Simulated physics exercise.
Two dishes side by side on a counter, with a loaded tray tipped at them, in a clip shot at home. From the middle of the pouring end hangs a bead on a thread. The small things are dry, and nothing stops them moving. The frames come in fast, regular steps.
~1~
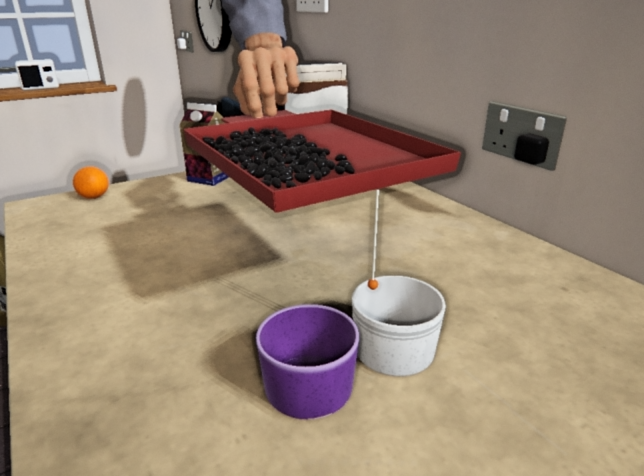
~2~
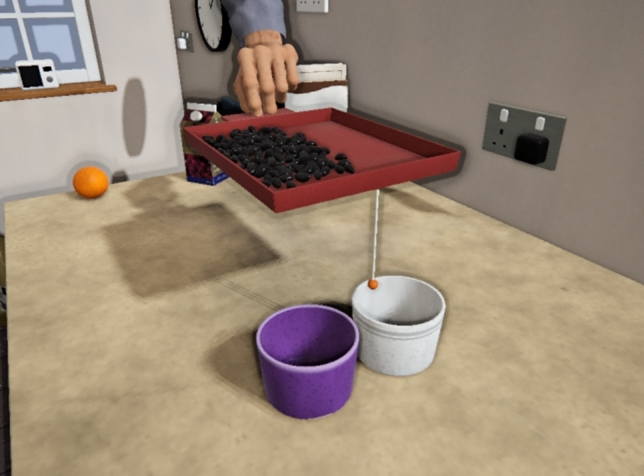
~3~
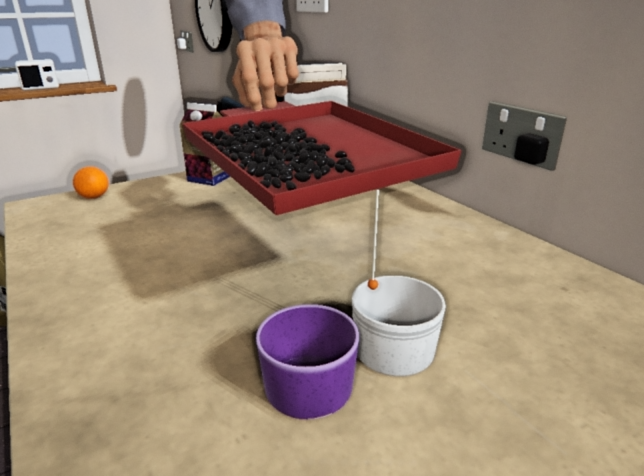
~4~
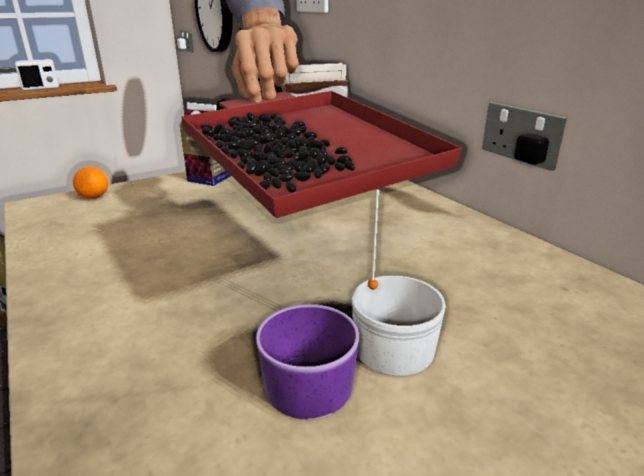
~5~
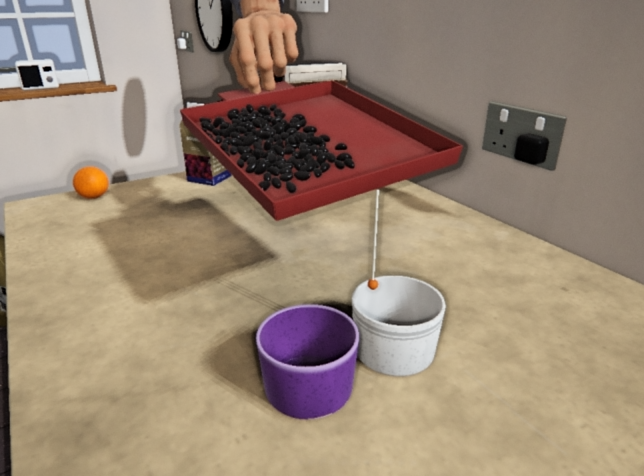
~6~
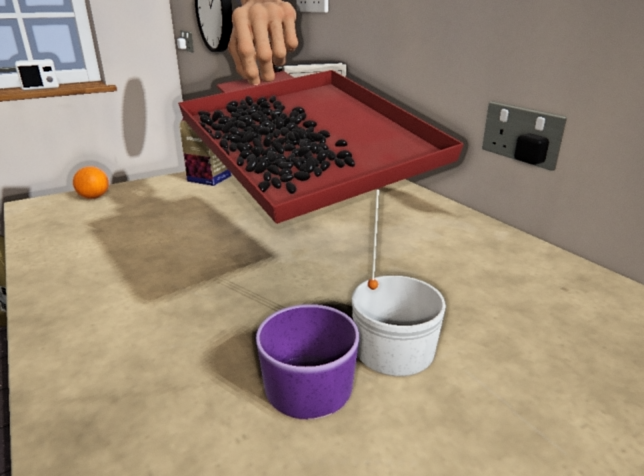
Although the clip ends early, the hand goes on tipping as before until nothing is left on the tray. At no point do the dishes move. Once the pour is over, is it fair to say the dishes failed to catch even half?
No: Most of it finds a dish.
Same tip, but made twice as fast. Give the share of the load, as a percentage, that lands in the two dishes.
About 90 per cent.
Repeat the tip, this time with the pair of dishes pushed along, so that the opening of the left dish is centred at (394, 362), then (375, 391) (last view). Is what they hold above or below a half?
For the two places in order: A minority share, a minority share.
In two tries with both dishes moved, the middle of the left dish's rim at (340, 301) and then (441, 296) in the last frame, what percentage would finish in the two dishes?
20 and 0 in a hundred.
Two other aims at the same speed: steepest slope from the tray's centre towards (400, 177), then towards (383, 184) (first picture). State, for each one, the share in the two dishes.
About 30 and 30 per cent.
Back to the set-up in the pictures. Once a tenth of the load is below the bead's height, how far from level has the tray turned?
Roughly 100 degrees.
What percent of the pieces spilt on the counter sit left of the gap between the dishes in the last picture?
Close to 80 in a hundred.
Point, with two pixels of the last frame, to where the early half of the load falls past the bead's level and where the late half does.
Around (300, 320) at first; around (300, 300) after that.
Soon after the last picture, tray tipped steeply; all on the tray.
A little later, tray tipped right over; about two thirds on the tray; a small part in the left dish; a stray few outside both; about a quarter in the air.
Later still, tray tipped past a quarter turn; most in the left dish; a small part outside both.
At rest, tray tipped past a quarter turn; most in the left dish; none in the right dish; a small part outside both.
